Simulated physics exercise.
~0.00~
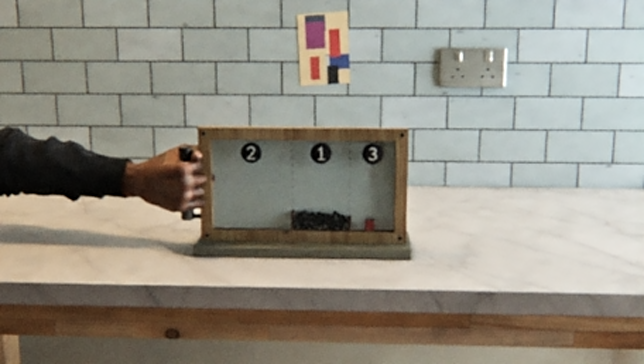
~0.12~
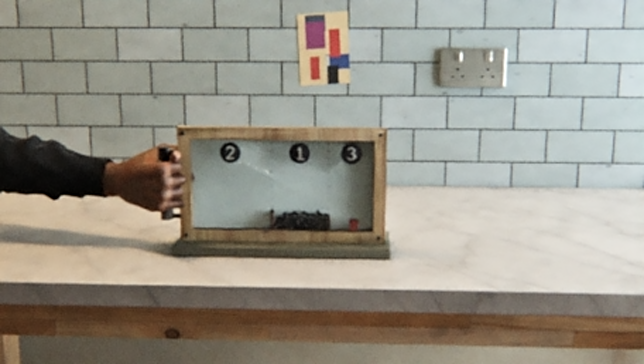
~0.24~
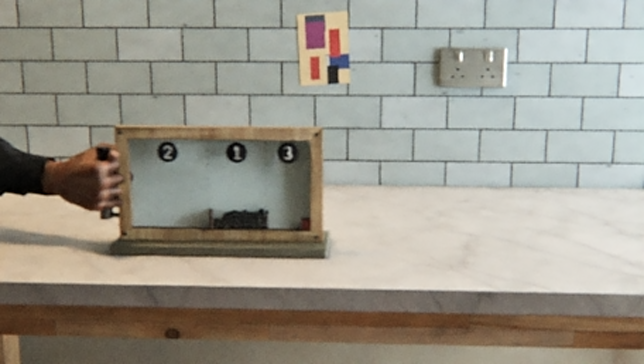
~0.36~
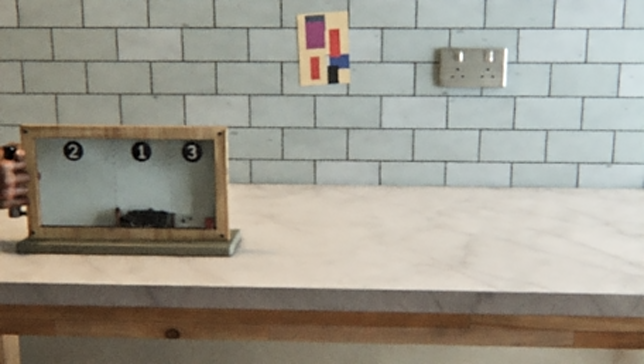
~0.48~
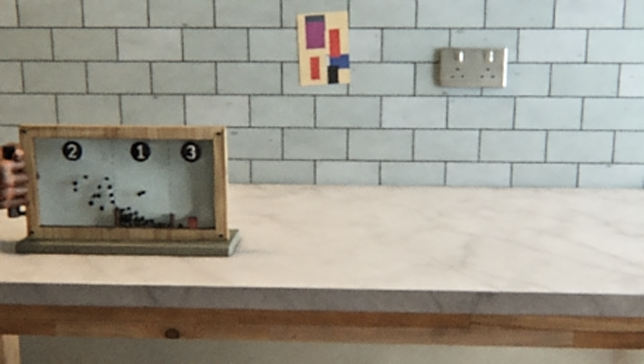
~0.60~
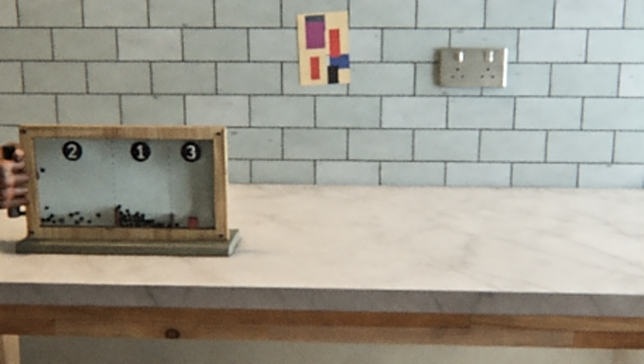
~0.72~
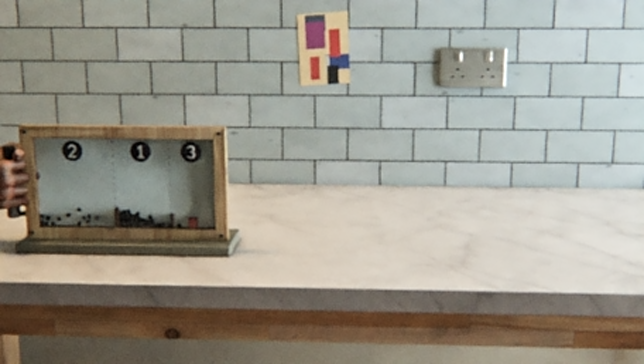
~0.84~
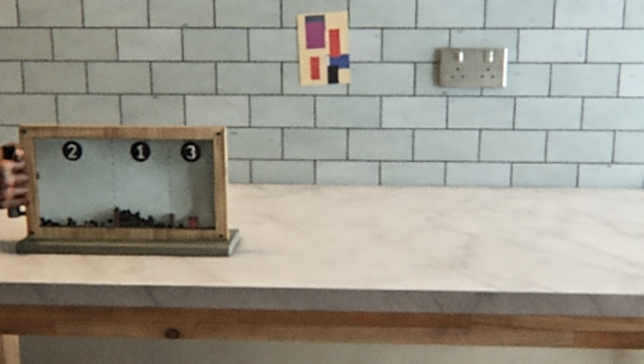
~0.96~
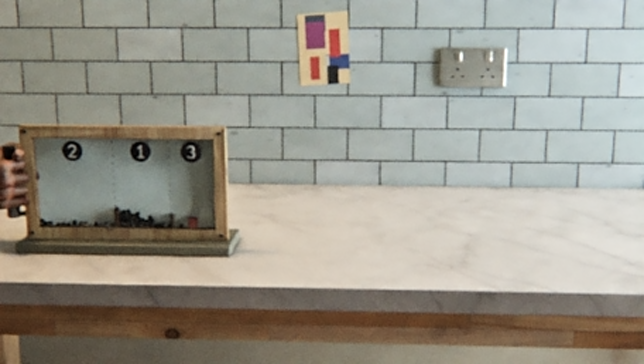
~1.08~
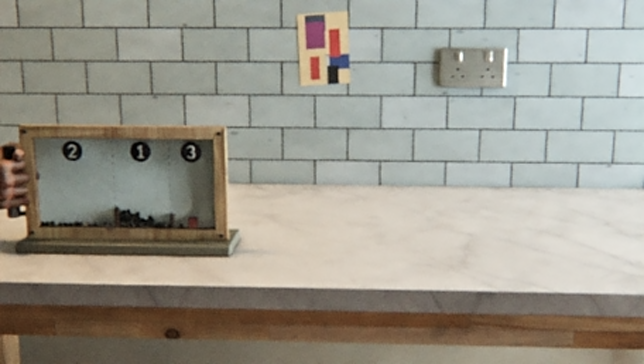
A shallow wooden case with a clear front, holding small black beads and a red block, stands on a pale marbled counter before grey-blue tiles, seen straight on from a still viewpoint. A dark-sleeved hand grips its left end, while a colourful print and a metal socket sit on the wall. The hand slides the case left, the beads heaped under the middle number. The case stops near the left edge, and many beads fly up leftward, then drop and scatter. They settle with most beneath number one, a thinner layer beneath number two, and the red block at right.
